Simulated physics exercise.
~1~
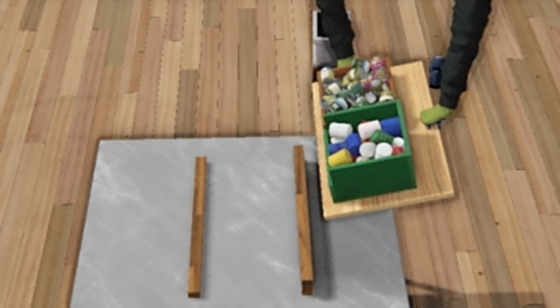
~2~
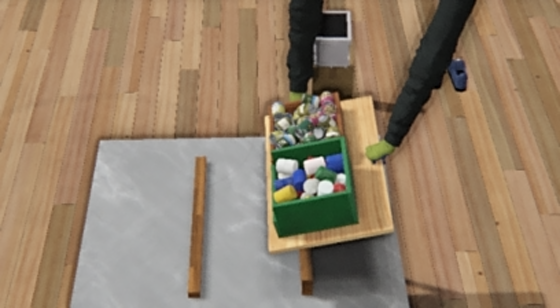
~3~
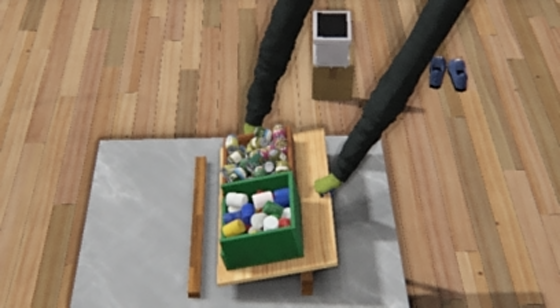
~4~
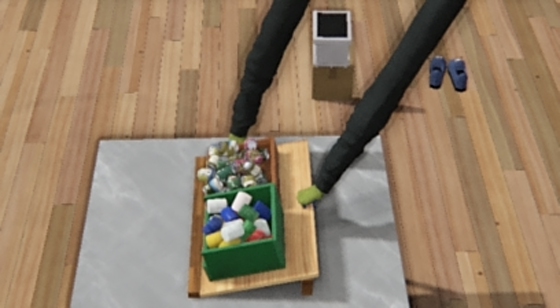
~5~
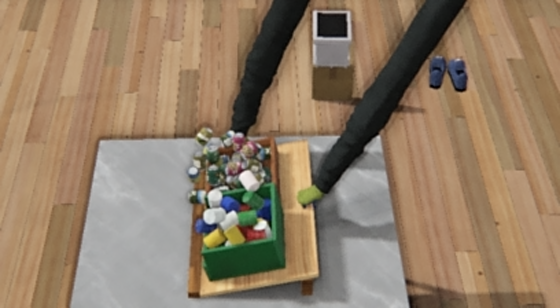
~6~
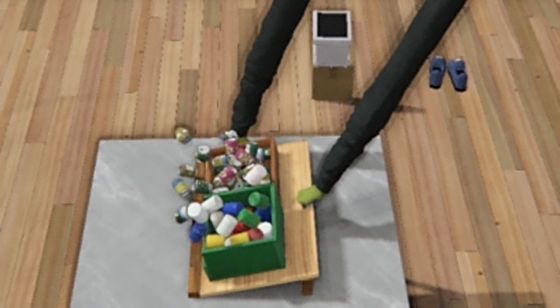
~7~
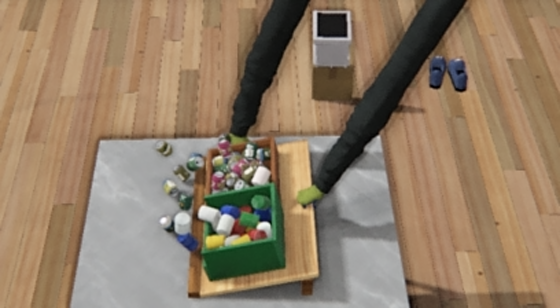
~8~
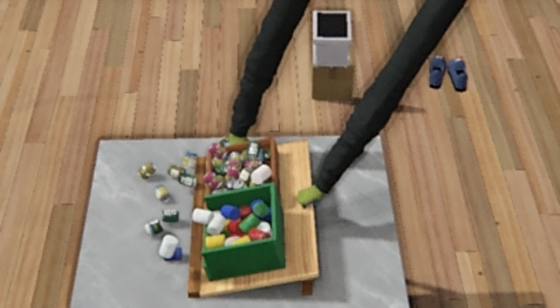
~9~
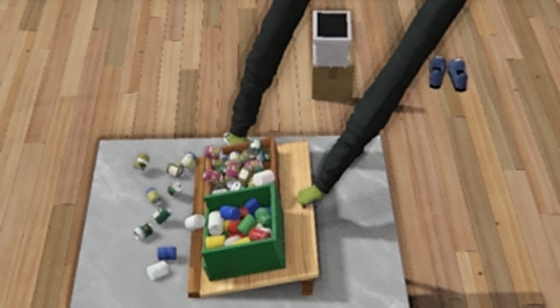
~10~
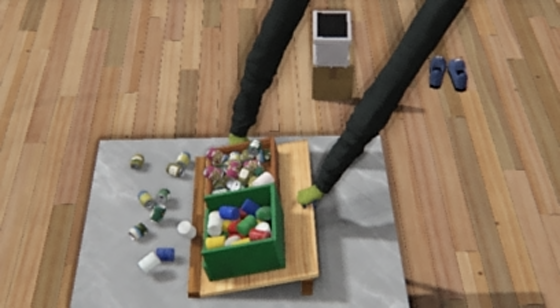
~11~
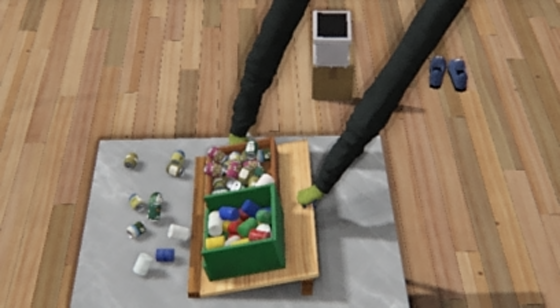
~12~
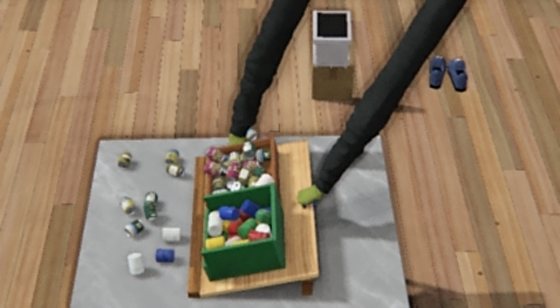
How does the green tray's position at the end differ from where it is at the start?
At the start the green tray is up at the right, by the upper right corner of the grey slab. At the end it is farther left and lower, sitting on the board over the middle of the slab.
